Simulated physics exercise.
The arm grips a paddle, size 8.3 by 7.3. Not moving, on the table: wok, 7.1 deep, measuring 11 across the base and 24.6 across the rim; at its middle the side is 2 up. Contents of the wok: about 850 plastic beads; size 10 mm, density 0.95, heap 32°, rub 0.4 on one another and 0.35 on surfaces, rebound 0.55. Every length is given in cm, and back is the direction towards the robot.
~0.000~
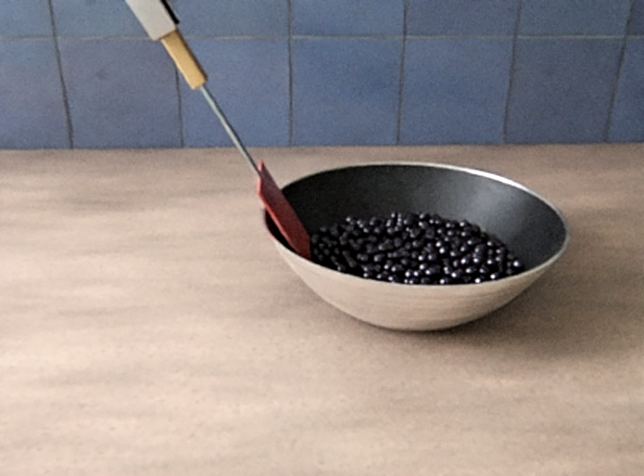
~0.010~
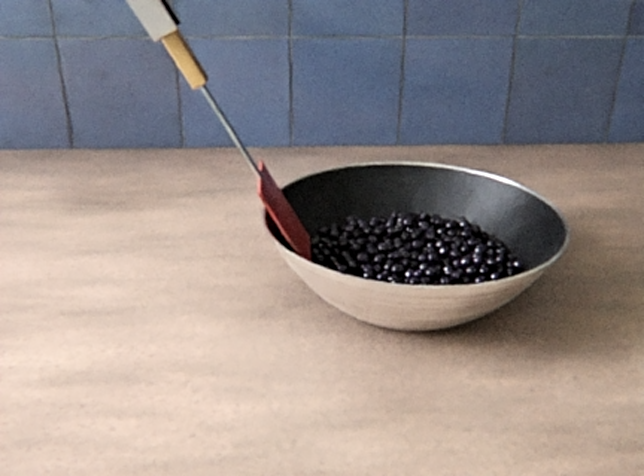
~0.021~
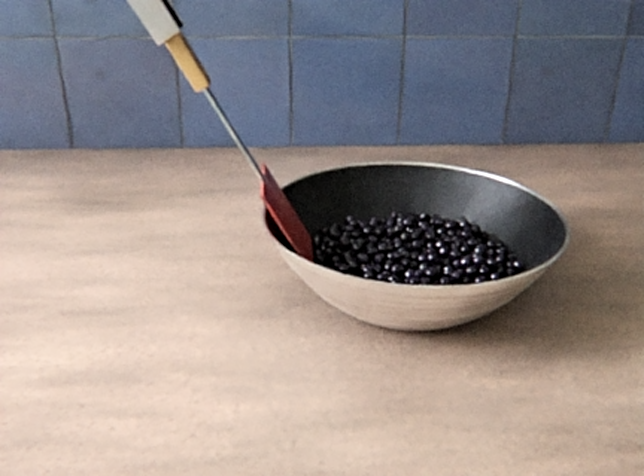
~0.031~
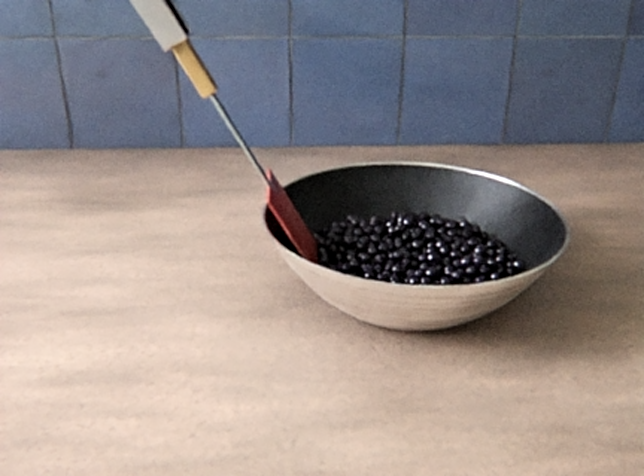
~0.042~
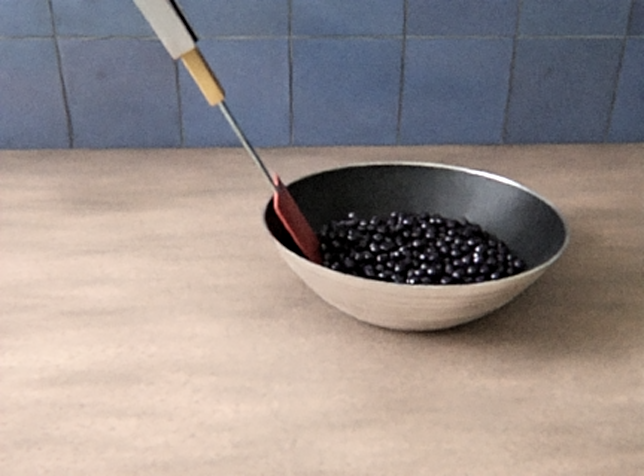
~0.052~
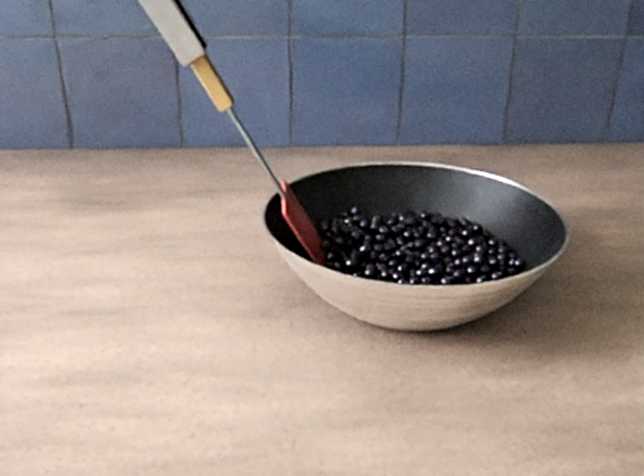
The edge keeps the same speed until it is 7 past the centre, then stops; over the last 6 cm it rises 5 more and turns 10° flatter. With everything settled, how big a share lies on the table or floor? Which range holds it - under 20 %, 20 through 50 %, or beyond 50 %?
The range under 20 % holds it.
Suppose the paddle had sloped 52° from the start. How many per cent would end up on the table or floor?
Estimate for that slope: Some 15 per cent.
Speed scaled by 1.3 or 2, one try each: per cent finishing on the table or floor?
Some 20 and 30 per cent.
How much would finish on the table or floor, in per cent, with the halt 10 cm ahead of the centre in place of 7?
Close to 30 per cent would end on the table or floor.
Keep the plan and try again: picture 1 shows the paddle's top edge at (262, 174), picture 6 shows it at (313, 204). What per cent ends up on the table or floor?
About 30 per cent.
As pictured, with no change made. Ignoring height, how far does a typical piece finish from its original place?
Around 3 cm, measured level.
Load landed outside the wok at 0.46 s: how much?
I'd say close to 5 in a hundred.
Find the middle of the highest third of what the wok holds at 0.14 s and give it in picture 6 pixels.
(446, 244).
After 0.14 s, sloping 61°, highest piece 7 above the table; 853 in the wok.
After 0.22 s, sloping 57°, highest piece 7 above the table; 853 in the wok.
After 0.46 s, sloping 51°, highest piece 8 above the table; 758 in the wok, 63 on the table or floor, 32 on the blade or in flight.
After 1.51 s, sloping 51°, highest piece 7 above the table; 758 in the wok, 95 on the table or floor.
At rest, 758 in the wok, 95 on the table or floor. That is 11 % on the table or floor.
